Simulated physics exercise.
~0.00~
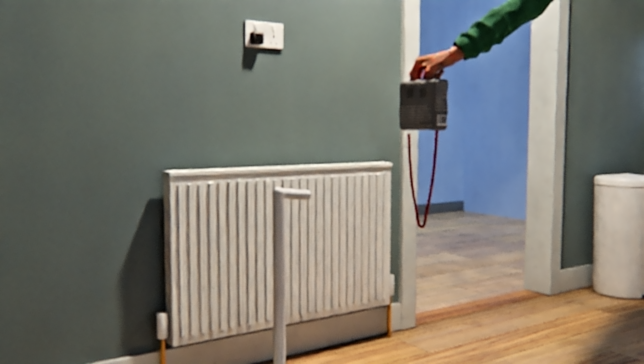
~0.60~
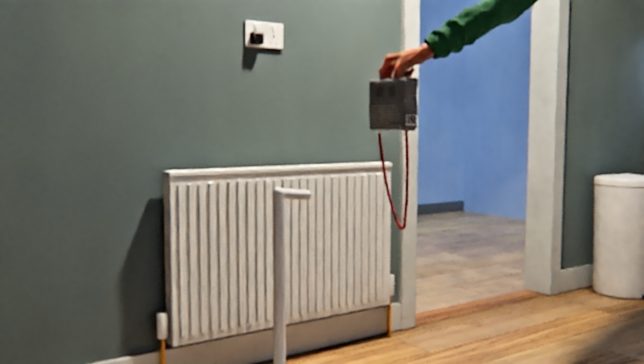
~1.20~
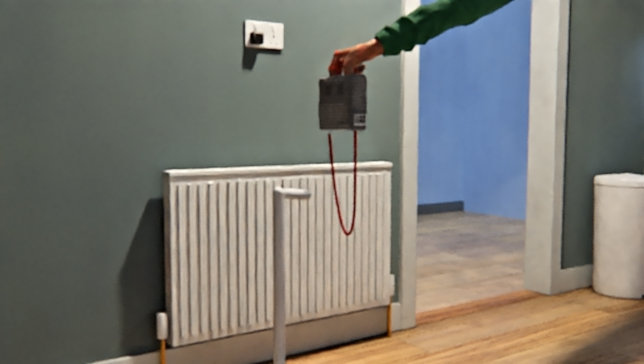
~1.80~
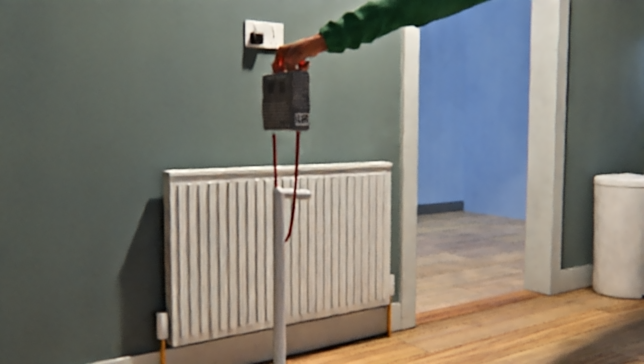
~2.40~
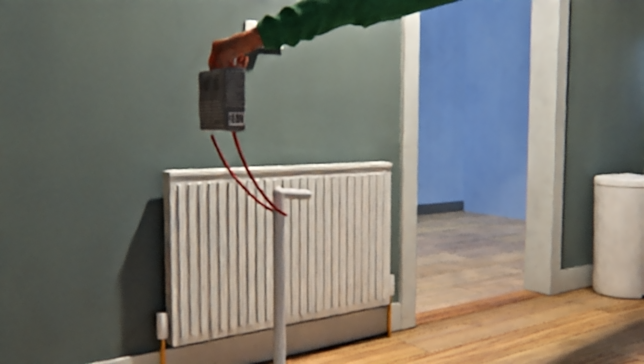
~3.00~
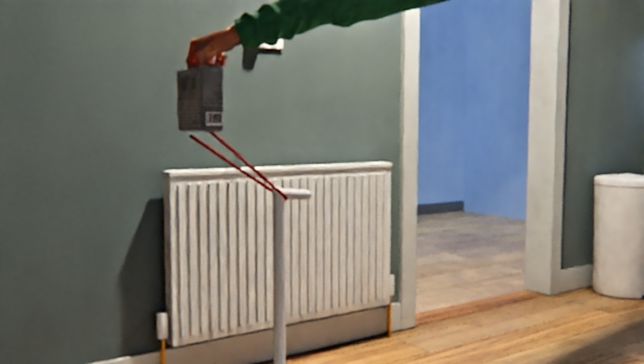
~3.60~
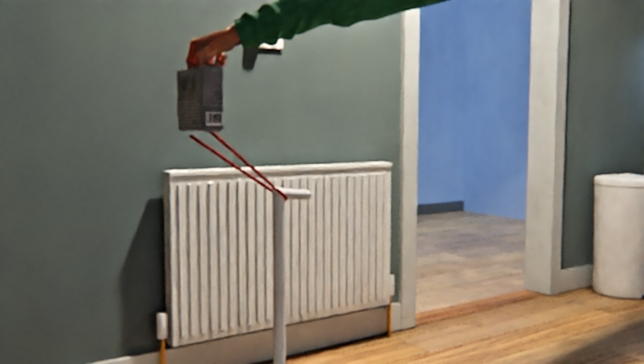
A green-sleeved arm carrying a grey pouch left past a white post until its trailing red loop catches and pulls taut.
